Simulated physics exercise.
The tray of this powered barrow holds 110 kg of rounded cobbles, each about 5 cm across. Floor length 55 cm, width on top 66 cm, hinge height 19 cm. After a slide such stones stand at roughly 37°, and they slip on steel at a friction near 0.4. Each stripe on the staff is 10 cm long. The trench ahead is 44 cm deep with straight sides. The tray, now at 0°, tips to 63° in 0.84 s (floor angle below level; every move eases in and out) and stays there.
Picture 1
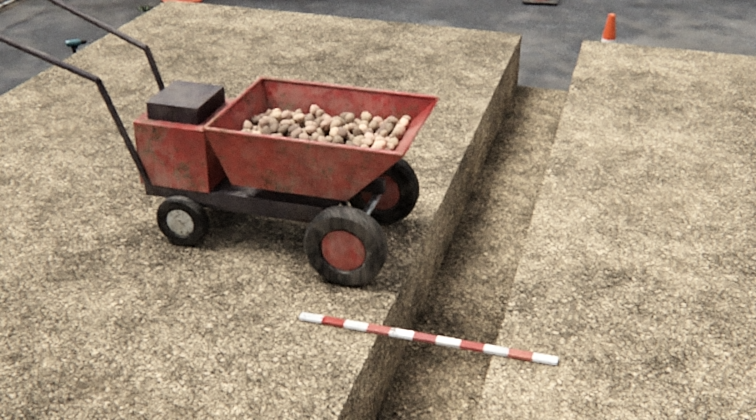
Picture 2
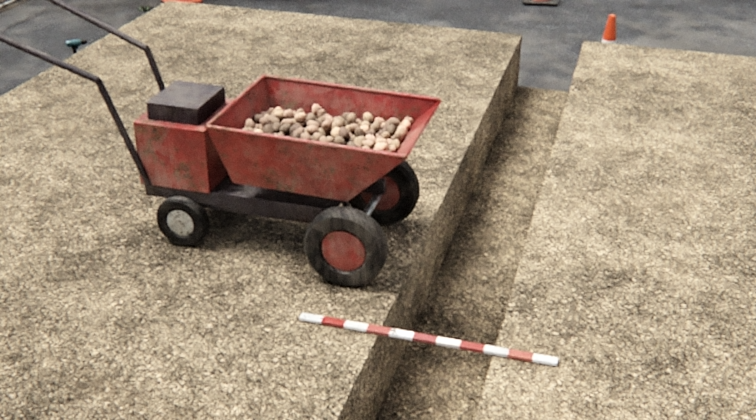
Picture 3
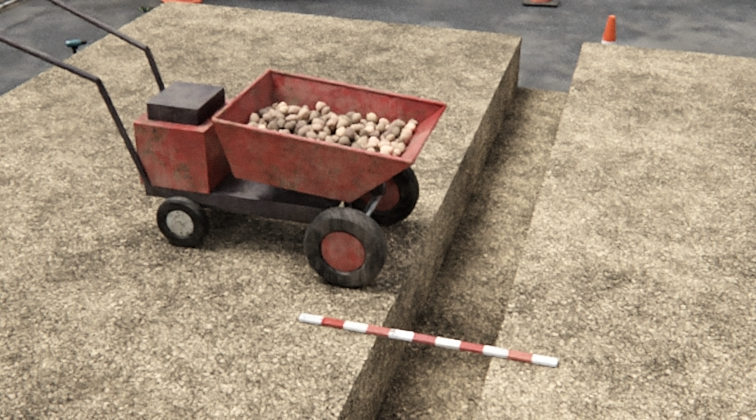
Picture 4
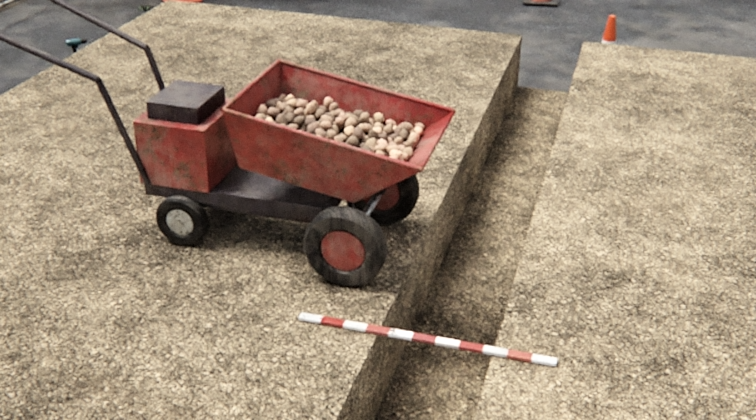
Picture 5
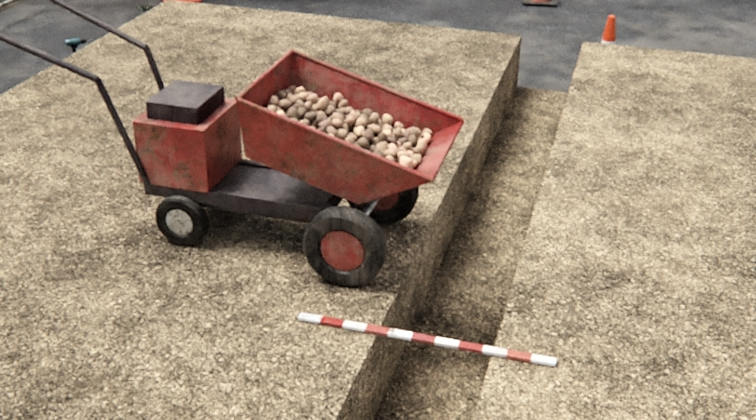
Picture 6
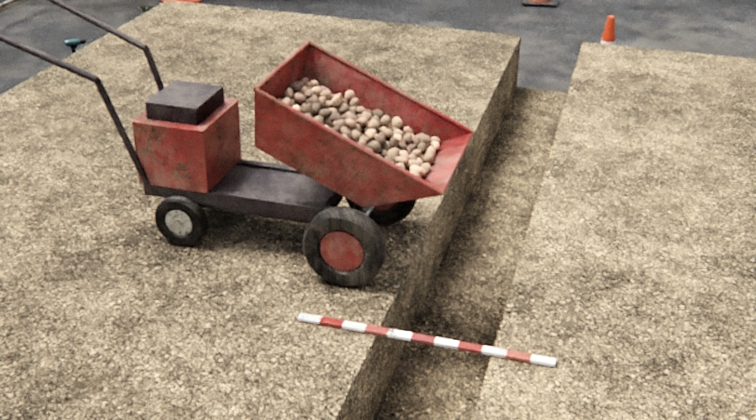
A red powered barrow loaded with rounded cobbles stood still beside a straight trench while its tray slowly tilted, the back end rising and the front lip dipping toward the right, cobbles still inside.
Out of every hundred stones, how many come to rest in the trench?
About 57 per cent.
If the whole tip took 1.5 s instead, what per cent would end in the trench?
It would be near 65 per cent.
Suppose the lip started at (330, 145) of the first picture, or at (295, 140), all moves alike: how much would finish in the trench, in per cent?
Near 100 per cent from the first place, 85 from the second.
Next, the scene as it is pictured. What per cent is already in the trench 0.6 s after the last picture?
About 10 per cent by then.
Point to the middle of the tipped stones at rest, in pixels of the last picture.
Around (502, 334).
Then, 0.3 s after the last picture the floor is at 53°, 100 % in the tray; the foremost stones are at (457, 216).
Then, 0.6 s after the last picture the floor is at 63°, 86 % in the tray, 11 % in the trench, 3 % past the trench; the foremost stones are at (521, 277).
Then, 0.9 s after the last picture the floor is at 63°, 37 % in the tray, 23 % in the trench, 40 % past the trench; the foremost stones are at (637, 289).
Then, 2.9 s after the last picture the floor is at 63°, 0 % in the tray, 57 % in the trench, 43 % past the trench; the foremost stones are at (742, 318).
